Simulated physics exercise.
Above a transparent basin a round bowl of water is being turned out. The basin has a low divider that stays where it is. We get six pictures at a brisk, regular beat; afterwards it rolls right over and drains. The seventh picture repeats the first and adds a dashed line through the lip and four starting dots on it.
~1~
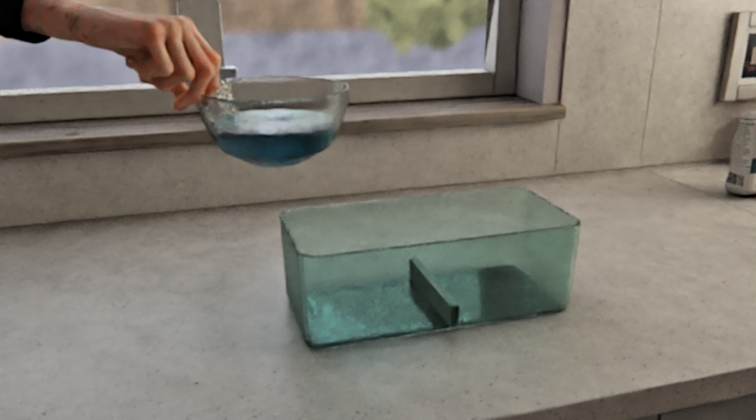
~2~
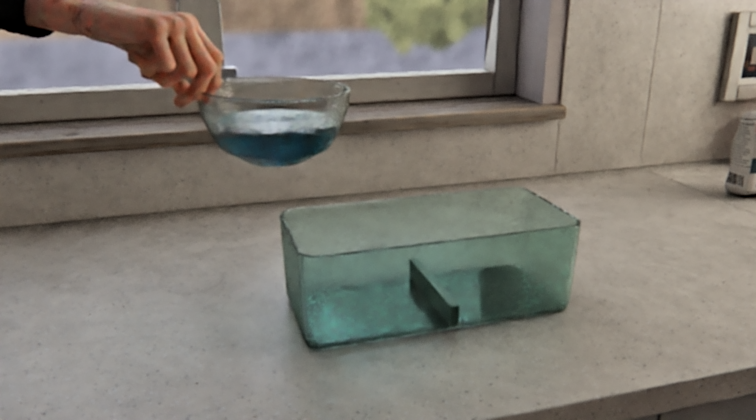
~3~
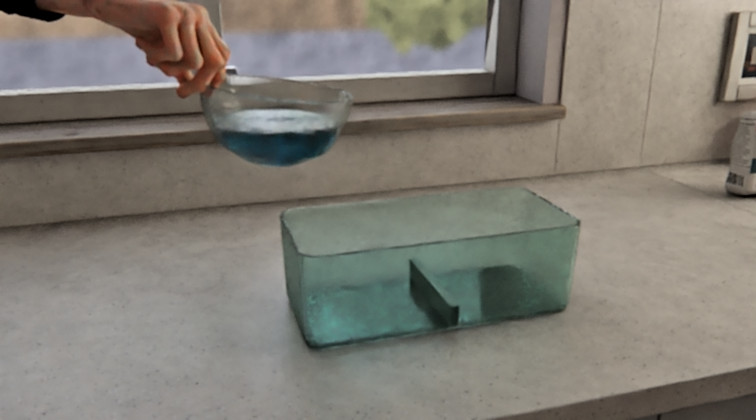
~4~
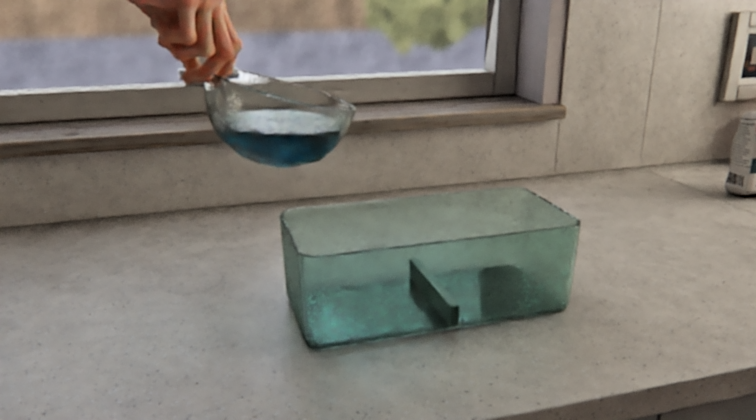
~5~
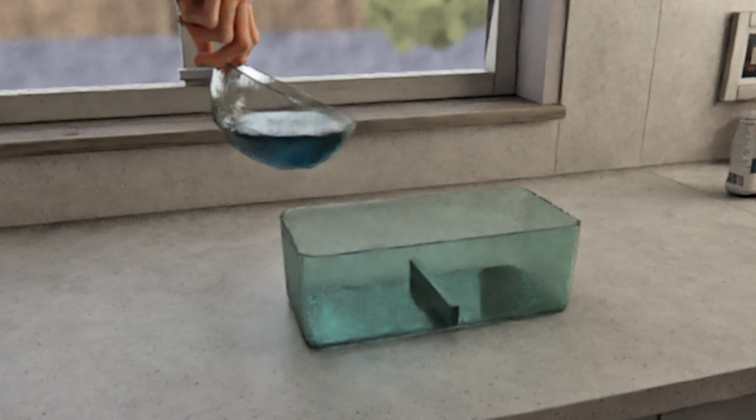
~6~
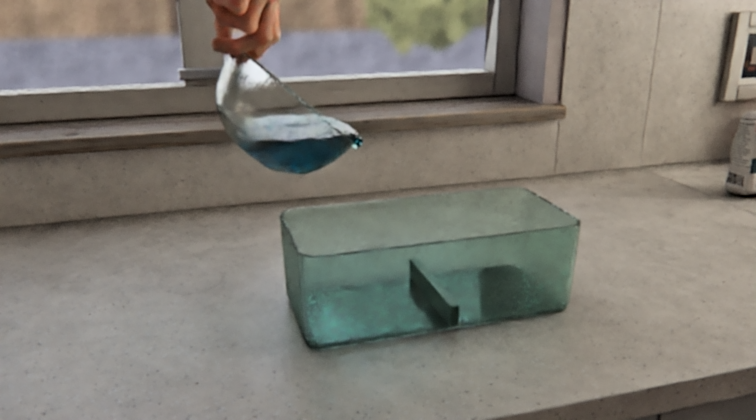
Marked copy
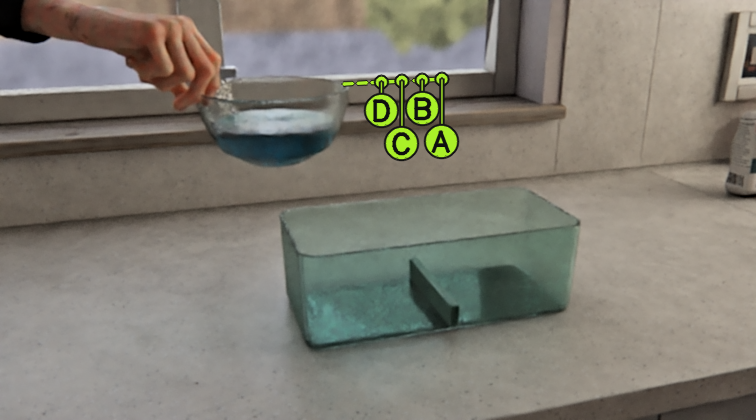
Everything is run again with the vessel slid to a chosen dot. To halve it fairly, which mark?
Take C.
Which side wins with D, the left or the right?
More ends on the left.
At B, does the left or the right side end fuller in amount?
More ends on the right.
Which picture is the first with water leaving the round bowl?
Picture 6.
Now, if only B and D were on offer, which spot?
Spot B.
On the marked copy, A at (441, 79); B at (422, 80); C at (401, 81); D at (381, 82).
Choosing A, about 18 % ends left of the wall and 82 % right of it.
Choosing B, about 33 % ends left of the wall and 66 % right of it.
Choosing C, about 53 % ends left of the wall and 46 % right of it.
Choosing D, about 84 % ends left of the wall and 16 % right of it.
